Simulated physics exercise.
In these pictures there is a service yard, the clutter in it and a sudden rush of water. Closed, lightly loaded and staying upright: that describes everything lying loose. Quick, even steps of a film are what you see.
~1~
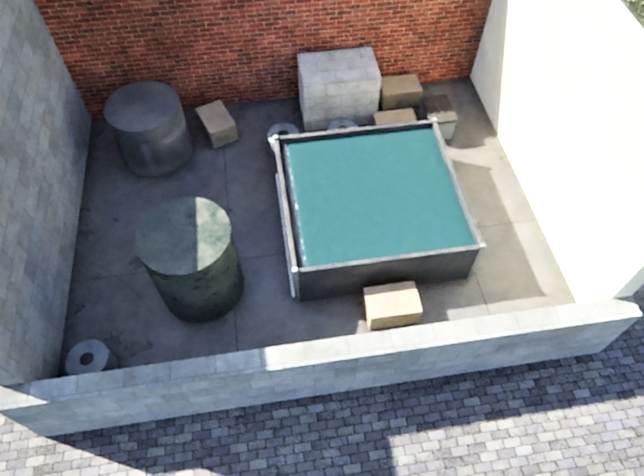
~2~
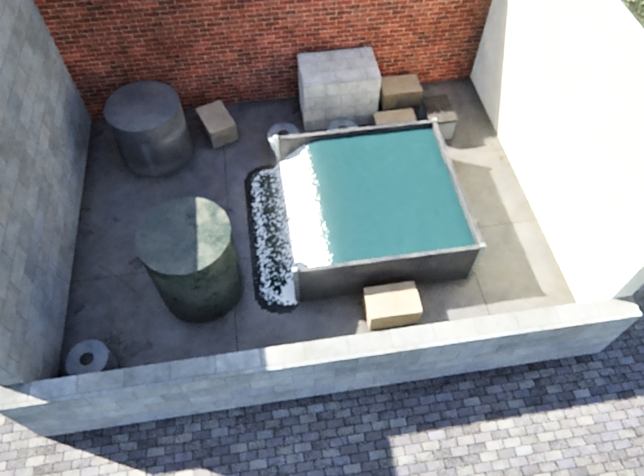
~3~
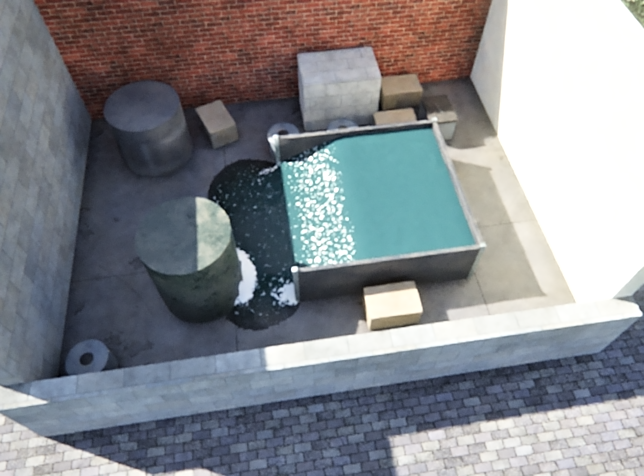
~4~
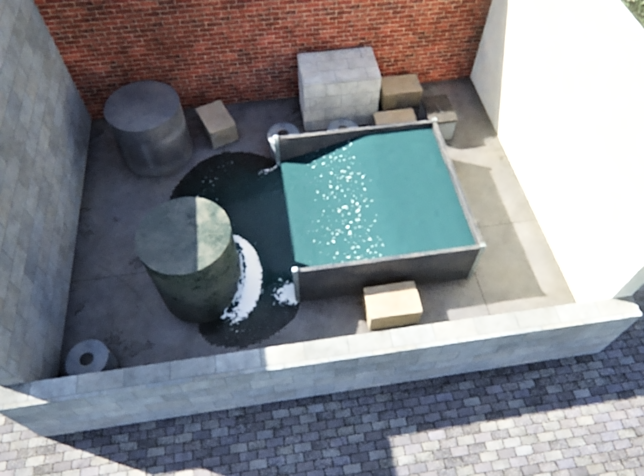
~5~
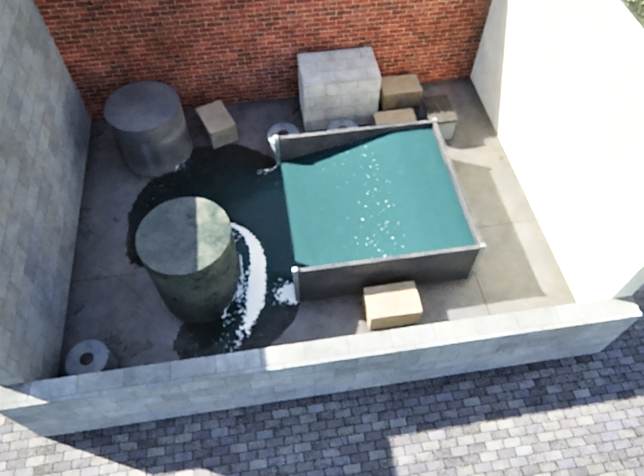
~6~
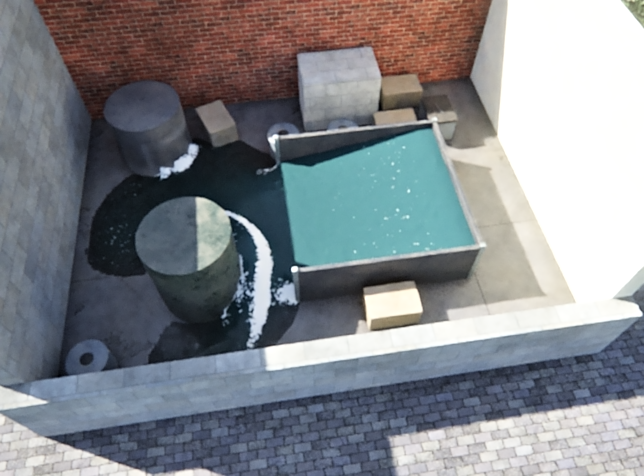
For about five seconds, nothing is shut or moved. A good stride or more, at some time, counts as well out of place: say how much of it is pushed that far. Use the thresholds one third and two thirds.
I'd put it between one third and two thirds.
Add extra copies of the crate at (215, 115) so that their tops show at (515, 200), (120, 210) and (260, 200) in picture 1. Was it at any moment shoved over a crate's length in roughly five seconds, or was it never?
The first sits tight, the second travels far, the third travels far.
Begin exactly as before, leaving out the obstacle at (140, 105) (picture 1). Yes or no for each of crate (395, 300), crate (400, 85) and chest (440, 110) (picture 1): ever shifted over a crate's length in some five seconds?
Item one went the distance, item two stayed under the mark, item three stayed under the mark.
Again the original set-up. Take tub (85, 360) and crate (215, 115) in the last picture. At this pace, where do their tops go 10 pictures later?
My guess: Roughly (70, 323), then roughly (238, 103).
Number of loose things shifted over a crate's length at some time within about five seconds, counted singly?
Total: 3.
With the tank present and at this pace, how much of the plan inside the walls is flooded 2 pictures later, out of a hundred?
By my count it's near 40 in a hundred.
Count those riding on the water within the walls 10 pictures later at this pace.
Well, I'd say 1.
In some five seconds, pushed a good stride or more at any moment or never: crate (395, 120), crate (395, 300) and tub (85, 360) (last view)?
Object by object as listed: Falls short, travels that far and travels that far.
A moment on, 0 of 8 are well off their spots; 0 afloat.
Next, 0 of 8 are well off their spots; 1 afloat.
Later, 3 of 8 are well off their spots; 2 afloat.
In the end, 3 of 8 are well off their spots, and 3 have been at some point; 4 afloat.
